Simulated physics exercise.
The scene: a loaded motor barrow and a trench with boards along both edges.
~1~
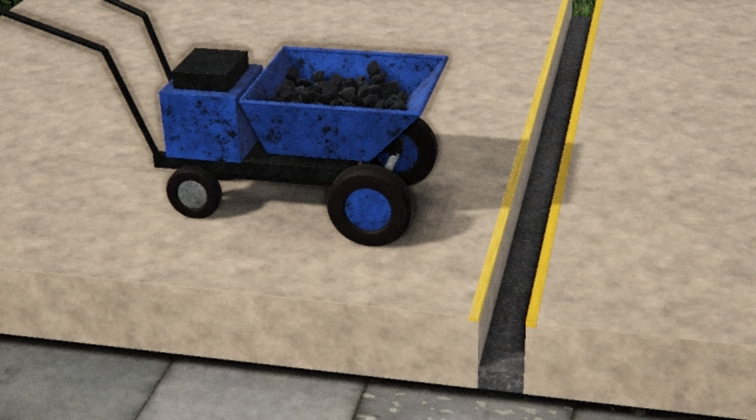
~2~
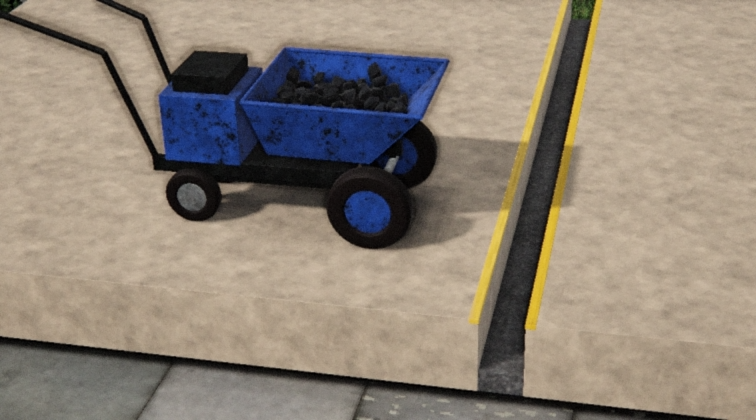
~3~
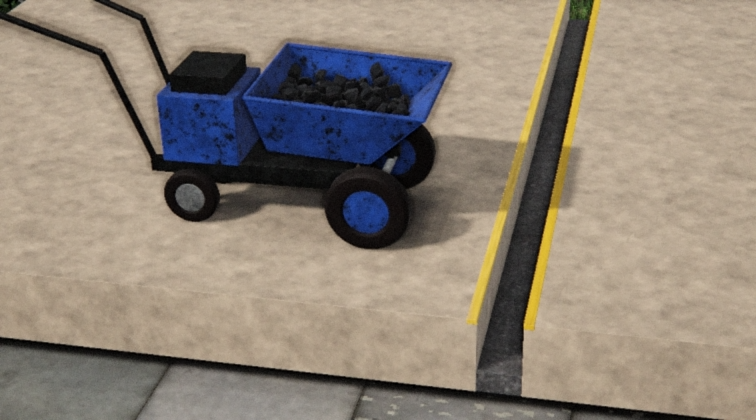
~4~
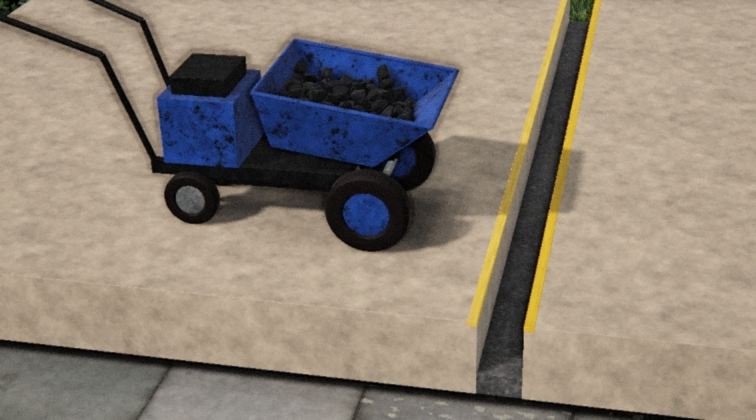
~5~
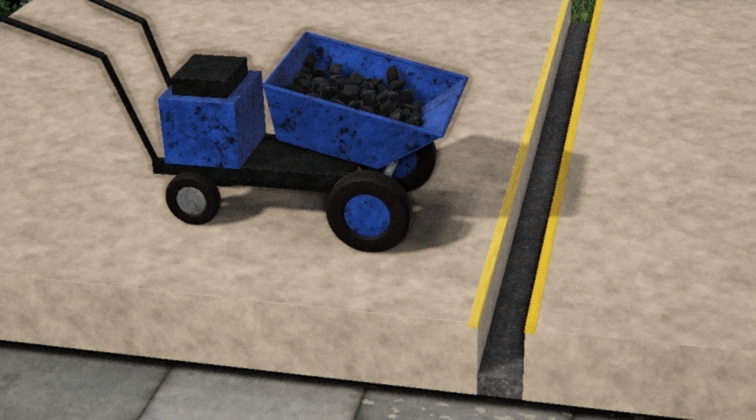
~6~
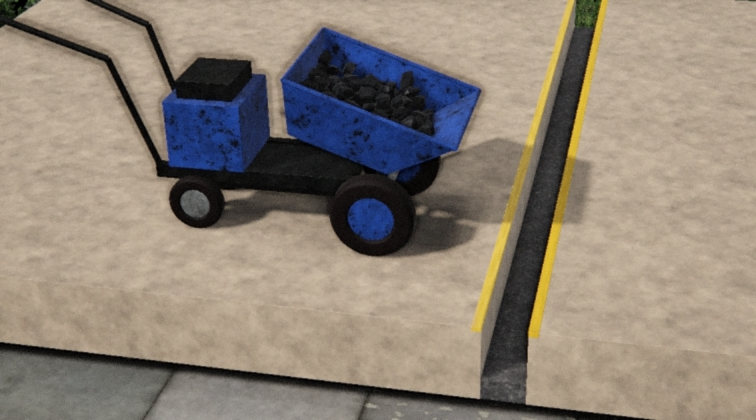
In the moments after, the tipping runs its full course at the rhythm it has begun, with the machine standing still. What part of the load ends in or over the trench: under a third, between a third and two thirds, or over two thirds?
Between the edges lies over two thirds of the load.
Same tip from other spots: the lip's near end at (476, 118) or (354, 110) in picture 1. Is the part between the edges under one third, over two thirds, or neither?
One: Under a third. Two: Under a third.
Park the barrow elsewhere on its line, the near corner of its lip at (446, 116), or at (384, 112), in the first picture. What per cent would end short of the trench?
Roughly 0 per cent, and 20 per cent.
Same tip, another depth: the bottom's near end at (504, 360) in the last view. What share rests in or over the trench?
Roughly 60 in a hundred.
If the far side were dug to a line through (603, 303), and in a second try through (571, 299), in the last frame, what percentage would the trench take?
In turn 90 and 90 in a hundred.
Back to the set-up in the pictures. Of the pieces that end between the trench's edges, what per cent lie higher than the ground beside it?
Close to 5 per cent.
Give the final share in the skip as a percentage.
About 10 per cent.
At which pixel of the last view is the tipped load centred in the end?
Close to (528, 261).
Soon after the last picture, skip tipped steeply; all in the skip.
A little later, skip tipped right over; about two thirds in the skip; a stray few short of the trench; about a quarter in or heaped over the trench; a stray few beyond it.
Later still, skip tipped right over; a small part in the skip; a small part short of the trench; most in or heaped over the trench; a stray few beyond it.
At rest, skip tipped right over; a small part in the skip; a small part short of the trench; most in or heaped over the trench; a stray few beyond it.
